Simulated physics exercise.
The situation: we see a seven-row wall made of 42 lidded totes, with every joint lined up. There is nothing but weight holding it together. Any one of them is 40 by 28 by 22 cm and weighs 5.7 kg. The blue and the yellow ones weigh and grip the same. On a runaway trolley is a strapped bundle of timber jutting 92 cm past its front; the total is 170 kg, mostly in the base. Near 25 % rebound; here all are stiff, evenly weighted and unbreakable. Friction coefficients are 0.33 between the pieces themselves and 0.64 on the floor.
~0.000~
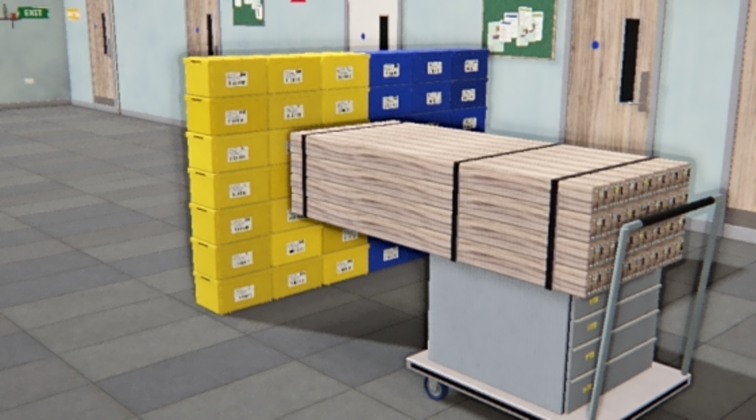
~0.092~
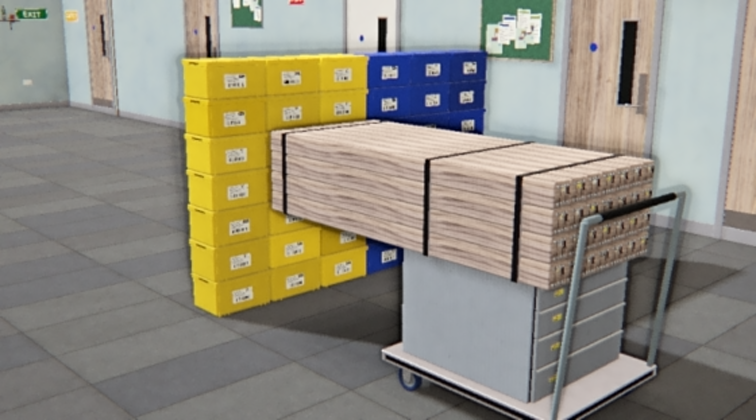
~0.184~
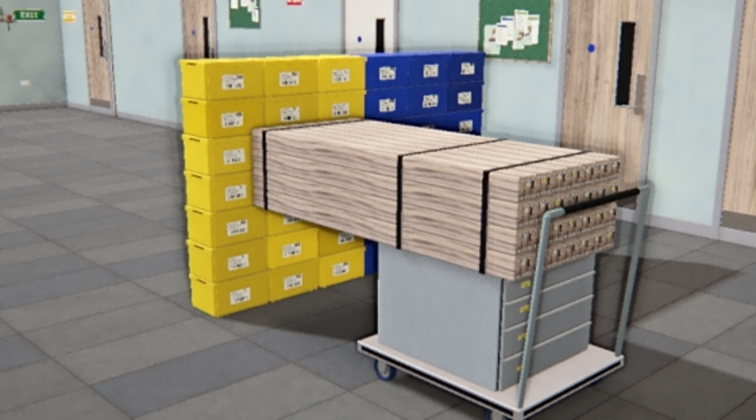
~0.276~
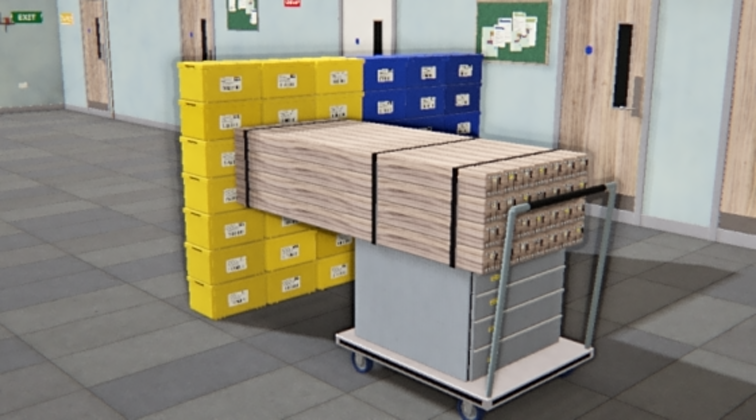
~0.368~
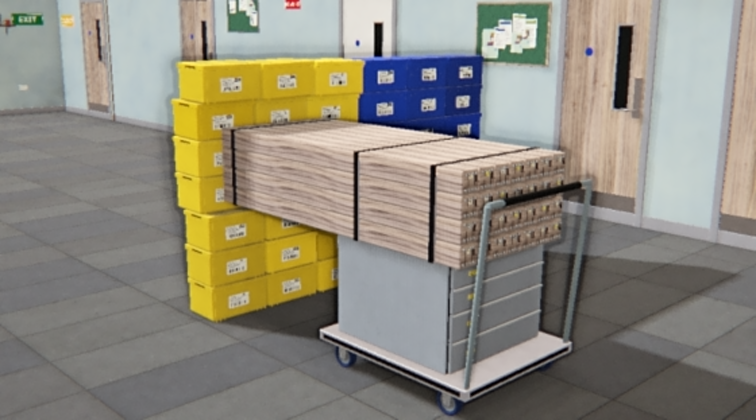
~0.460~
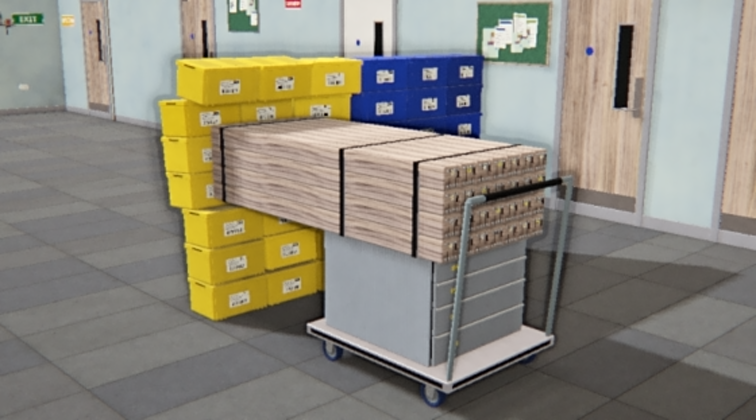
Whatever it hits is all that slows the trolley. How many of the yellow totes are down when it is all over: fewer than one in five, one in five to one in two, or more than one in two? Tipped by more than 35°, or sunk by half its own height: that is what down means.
More than one in two.
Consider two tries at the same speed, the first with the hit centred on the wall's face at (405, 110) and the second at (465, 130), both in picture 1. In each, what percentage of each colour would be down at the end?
For yellow it's 10 then 0 per cent, for blue 30 then 40 per cent.
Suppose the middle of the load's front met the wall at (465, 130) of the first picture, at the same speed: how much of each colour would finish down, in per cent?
The yellow ones would be 0 per cent down and the blue ones 60 per cent.
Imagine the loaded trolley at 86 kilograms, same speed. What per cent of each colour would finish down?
The split would be yellow 90, then blue 0 per cent.
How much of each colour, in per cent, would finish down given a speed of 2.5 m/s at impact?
You'd end up with yellow at 60 per cent down and blue at 0 per cent.
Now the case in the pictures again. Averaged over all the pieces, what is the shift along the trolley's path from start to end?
About 30 cm.
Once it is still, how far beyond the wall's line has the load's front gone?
It ends up roughly 105 cm beyond.
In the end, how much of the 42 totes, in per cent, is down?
Around 40 per cent, I'd say.
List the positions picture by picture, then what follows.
In the first picture (places mark the middle of the side facing us), load (297, 159) 54 cm short of the wall; top yellow tote (348, 72); top blue tote (434, 67); nothing disturbed.
Load (277, 157) 38 cm short of the wall; top yellow tote (346, 74), in the second picture.
Load (258, 154) 22 cm short of the wall; top yellow tote (344, 75), in the third picture.
Load (240, 152) 6 cm short of the wall; top yellow tote (342, 77), in the fourth picture.
Load (227, 151) 7 cm into the wall's line; top yellow tote (342, 78); 9 disturbed, none down, in the fifth picture.
Load (216, 149) 17 cm into the wall's line; top yellow tote (338, 78) shifted 30 mm; top blue tote (430, 73); steepest lean 8°, the tote at (233, 86); 16 disturbed, none down, in the sixth picture.
After 0.74 s, load 45 cm past the wall's line, still rolling; 8 of the 21 yellow totes down (8 of 42 in all colours); top yellow tote leaning 23°.
After 1.18 s, load 83 cm past the wall's line, still rolling; 16 of the 21 yellow totes down (16 of 42 in all colours); top yellow tote leaning 35°, 72 cm lower.
At rest (3.2 s), load 1.05 m past the wall's line, stopped; 16 of the 21 yellow totes down (16 of 42 in all colours); top yellow tote on its side; top blue tote unmoved. That is 76 per cent. As the last picture would show them, middles, top yellow tote near (377, 203), top blue tote near (416, 72).
